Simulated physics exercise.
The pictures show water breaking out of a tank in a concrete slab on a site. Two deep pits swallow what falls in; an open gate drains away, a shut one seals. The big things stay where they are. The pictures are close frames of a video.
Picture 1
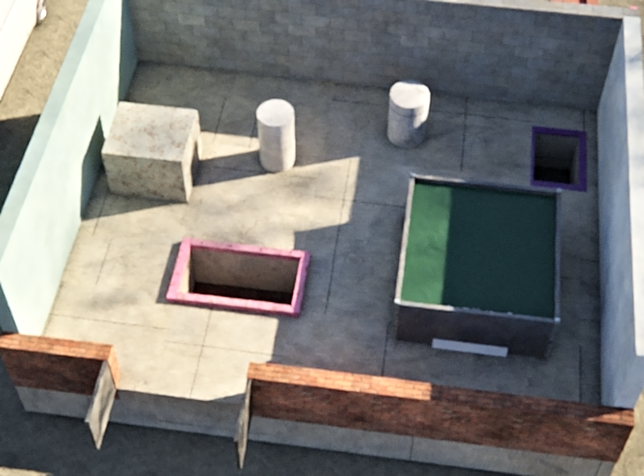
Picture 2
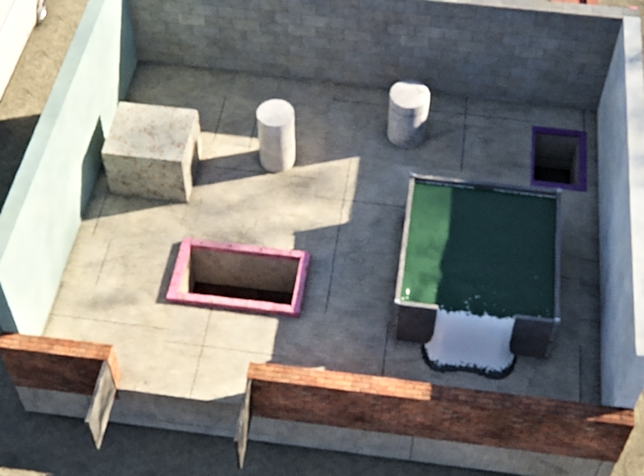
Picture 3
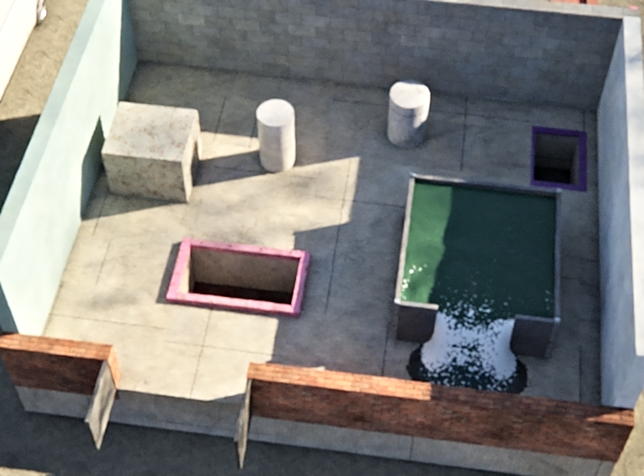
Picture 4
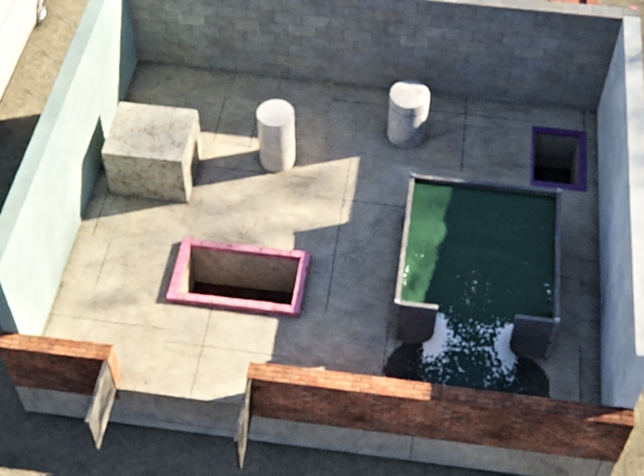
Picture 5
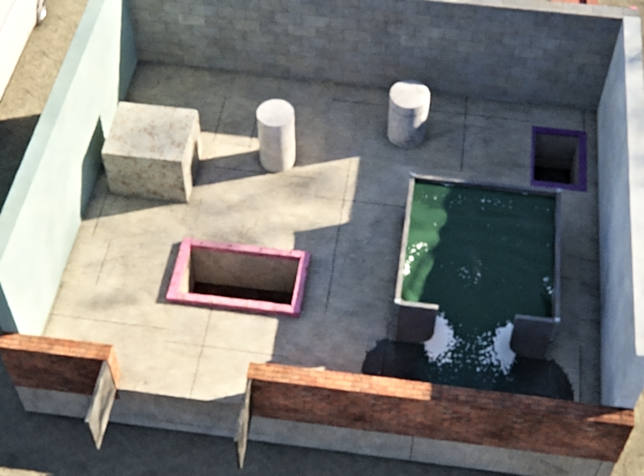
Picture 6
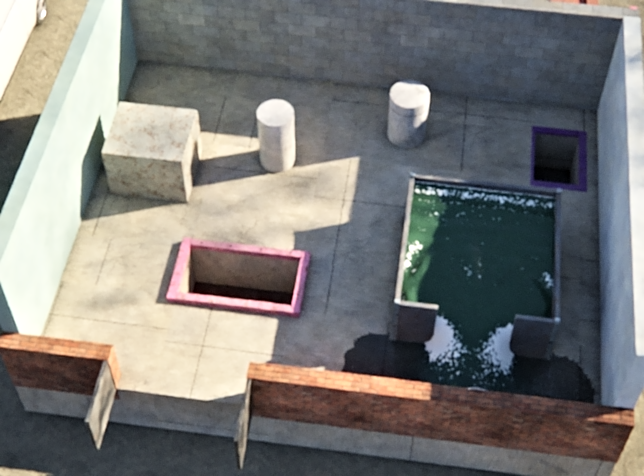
Walled concrete yard with two open pits, green water pouring through a gap in a tank's near side and spreading behind a brick wall.
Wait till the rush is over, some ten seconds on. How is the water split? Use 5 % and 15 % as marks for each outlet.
The gate takes between 5 and 15 %; the pink pit takes under 5 %; the purple pit takes over 15 %.
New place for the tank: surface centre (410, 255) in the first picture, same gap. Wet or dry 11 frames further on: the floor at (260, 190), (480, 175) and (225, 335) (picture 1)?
In turn: Not flooded, no water, awash.
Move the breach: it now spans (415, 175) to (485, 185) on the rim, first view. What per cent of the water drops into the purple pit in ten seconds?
Roughly, in per cent: Purple 30.
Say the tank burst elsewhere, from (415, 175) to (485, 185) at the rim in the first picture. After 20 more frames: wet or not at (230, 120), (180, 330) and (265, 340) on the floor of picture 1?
As listed: Wet, free of water, not flooded.
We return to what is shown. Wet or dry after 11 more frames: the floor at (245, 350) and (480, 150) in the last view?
One after the other: Covered, clear.
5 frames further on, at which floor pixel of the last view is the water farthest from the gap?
I would point to (202, 383).
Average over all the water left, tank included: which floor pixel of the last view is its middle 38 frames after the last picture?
I would point to (400, 281).
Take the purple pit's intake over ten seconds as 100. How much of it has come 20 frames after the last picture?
Close to 15 %.
A moment on, water covers 15 % of the floor; the gate 0 %, the pink pit 0 %, the purple pit 0 %.
Next, water covers 30 % of the floor; the gate 0 %, the pink pit 0 %, the purple pit 0 %.
Then, water covers 45 % of the floor; the gate 1 %, the pink pit 2 %, the purple pit 4 %.
Later, water covers 75 % of the floor; the gate 3 %, the pink pit 2 %, the purple pit 14 %.
In the end, water covers 95 % of the floor; the gate 7 %, the pink pit 2 %, the purple pit 25 %.
